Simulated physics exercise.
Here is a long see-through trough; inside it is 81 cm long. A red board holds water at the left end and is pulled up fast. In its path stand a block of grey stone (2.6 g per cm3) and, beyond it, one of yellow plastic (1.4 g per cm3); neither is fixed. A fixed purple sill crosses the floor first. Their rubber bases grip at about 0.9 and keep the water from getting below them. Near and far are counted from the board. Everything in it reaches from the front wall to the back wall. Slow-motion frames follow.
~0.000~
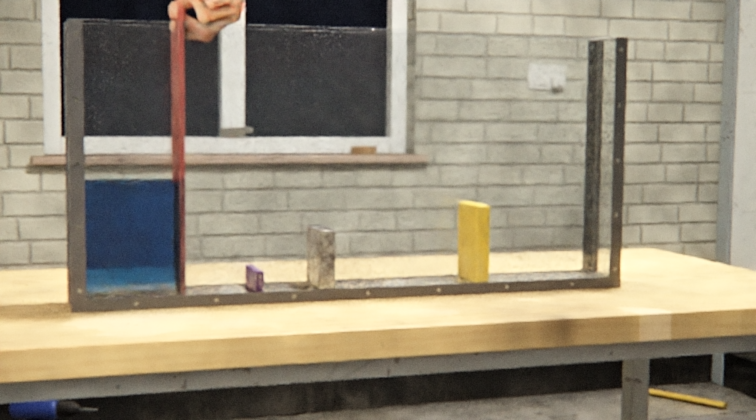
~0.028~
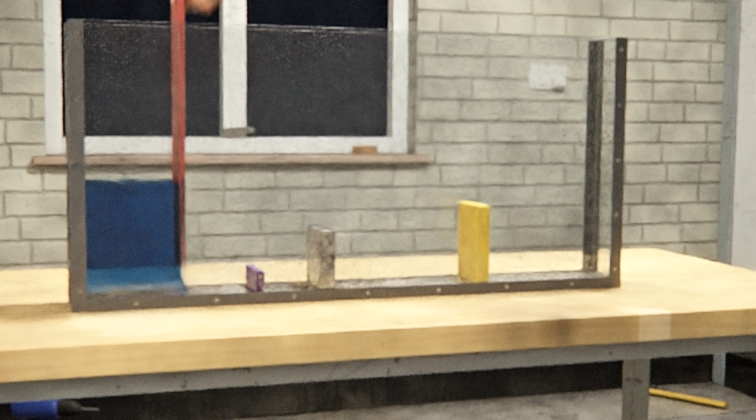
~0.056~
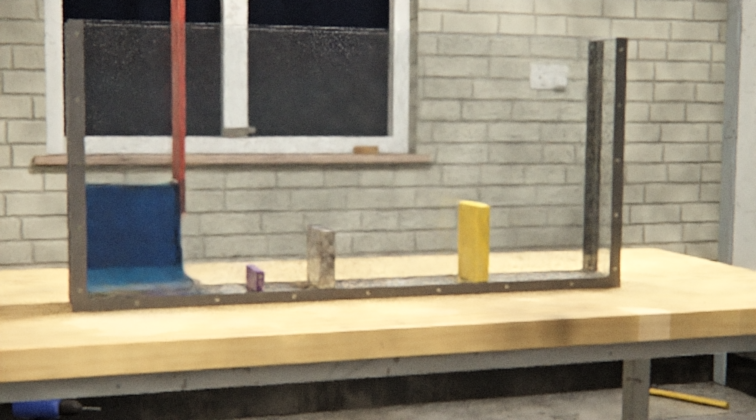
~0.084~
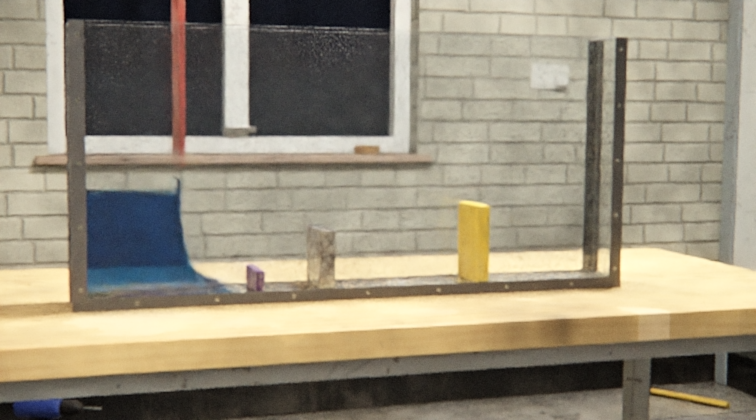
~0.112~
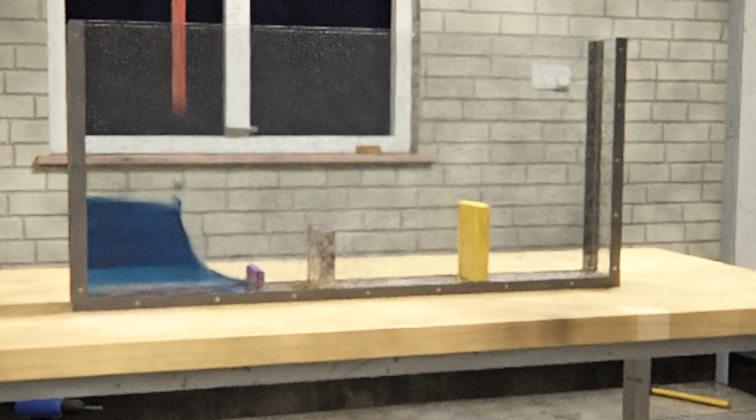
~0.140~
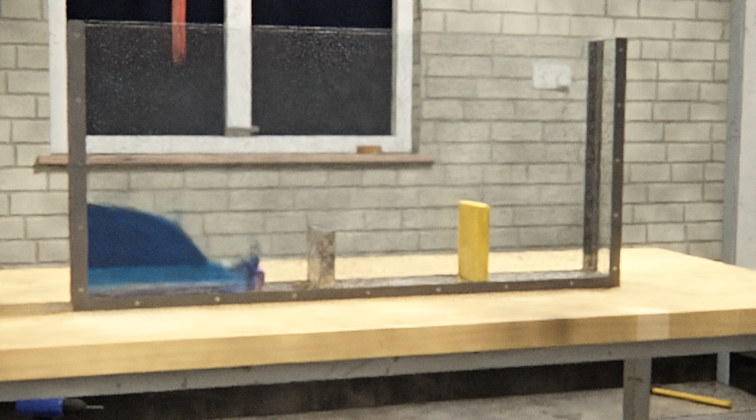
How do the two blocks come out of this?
The near block is knocked flat and the far block is knocked flat.
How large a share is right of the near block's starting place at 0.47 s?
About 22 per cent.
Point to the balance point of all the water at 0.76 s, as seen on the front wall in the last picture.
Around (288, 276).
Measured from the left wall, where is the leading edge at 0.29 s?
Roughly 40 cm out.
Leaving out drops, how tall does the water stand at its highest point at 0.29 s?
About 17.5 cm.
After 0.29 s the front has run 41 cm from the left wall, the near block is upright and the far block is upright.
After 0.47 s the near block leans 69° and the far block is upright.
After 0.76 s the near block lies flat and the far block lies flat.
In the end the near block lies flat and the far block lies flat; 17 per cent of the water is past where the far block first stood.
